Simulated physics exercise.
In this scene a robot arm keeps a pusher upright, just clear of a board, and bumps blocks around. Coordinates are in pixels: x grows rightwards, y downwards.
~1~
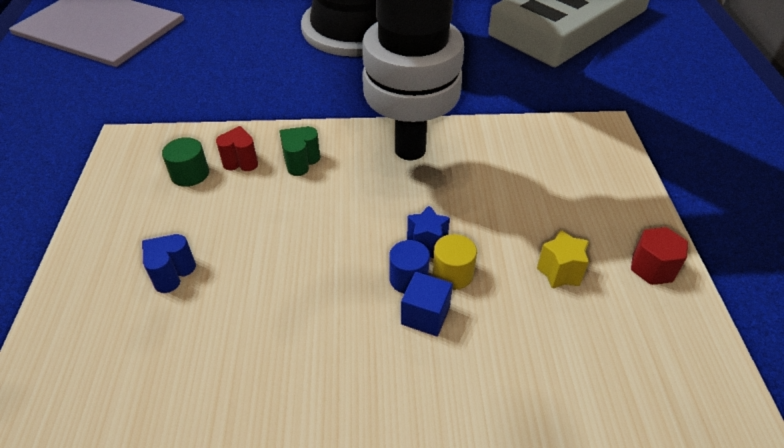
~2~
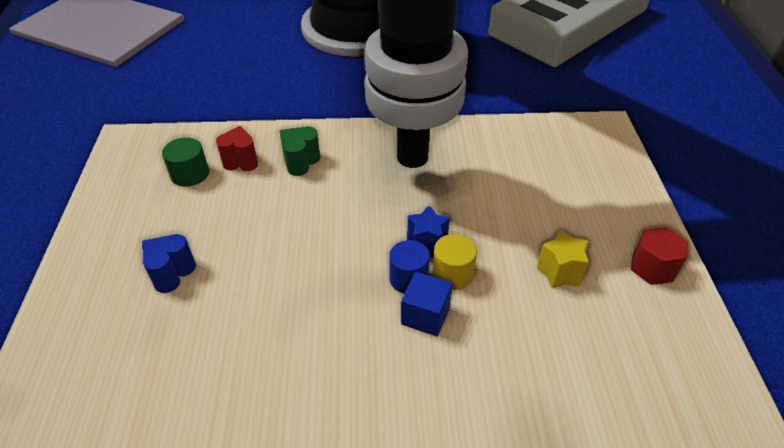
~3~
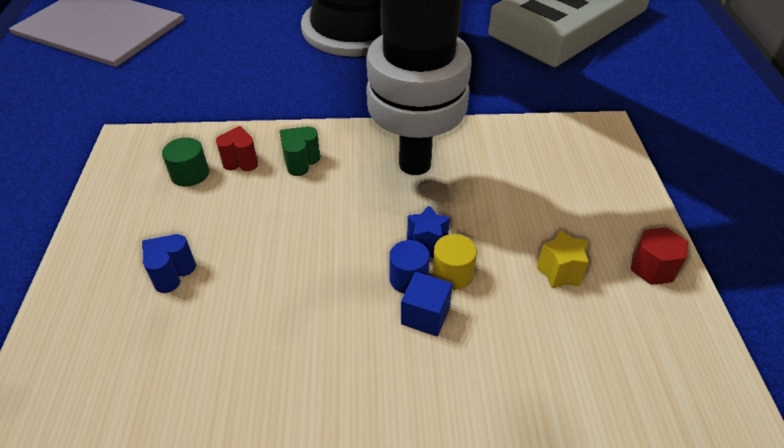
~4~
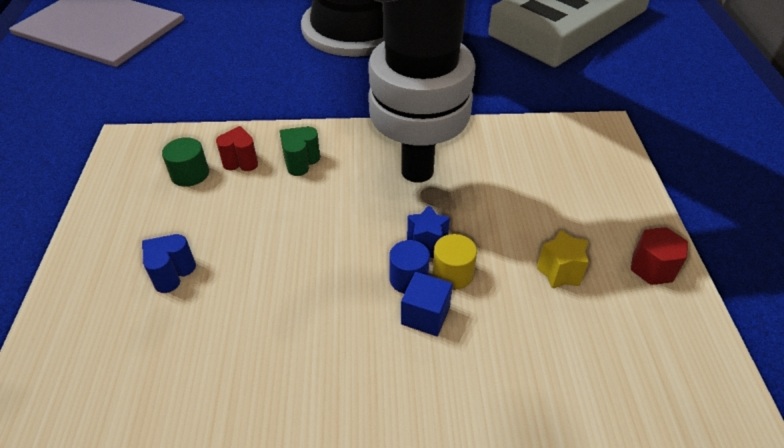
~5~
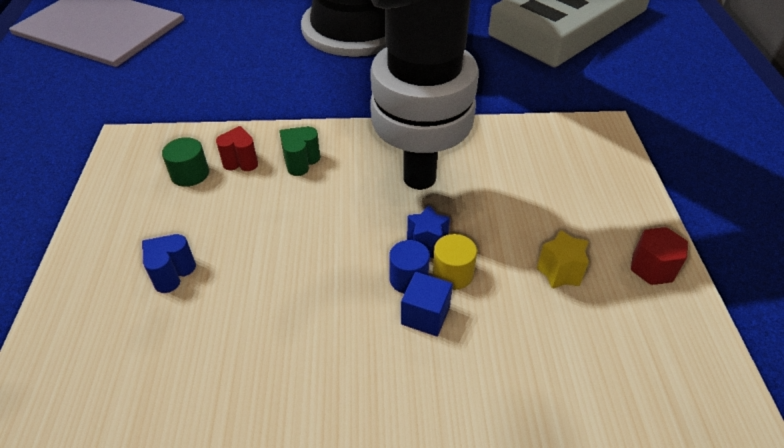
Robot arm with a dark tip moving slightly toward a cluster of blue and yellow blocks, which stay still on a wooden board.
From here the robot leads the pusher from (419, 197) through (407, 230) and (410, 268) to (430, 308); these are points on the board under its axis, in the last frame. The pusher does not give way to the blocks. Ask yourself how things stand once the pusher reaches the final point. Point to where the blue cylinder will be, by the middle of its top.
I predict (400, 305).
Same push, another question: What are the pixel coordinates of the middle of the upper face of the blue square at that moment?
It is at (433, 329).
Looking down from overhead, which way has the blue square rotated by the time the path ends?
It turns counter-clockwise.
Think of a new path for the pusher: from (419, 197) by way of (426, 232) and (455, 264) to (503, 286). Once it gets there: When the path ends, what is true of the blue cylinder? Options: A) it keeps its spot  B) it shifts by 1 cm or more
B
The first path, step by step. One third of the way, pusher (408, 212); blue star block (430, 224).
Two thirds of the way, pusher (411, 252); blue cylinder (406, 276); blue square (428, 306), turned 40° anticlockwise; blue star block (447, 246), turned 55° anticlockwise; yellow cylinder (479, 264).
At the end, pusher (432, 291); blue cylinder (400, 305); blue square (433, 329), turned 75° anticlockwise; blue star block (460, 266), turned 95° anticlockwise; yellow cylinder (502, 270).
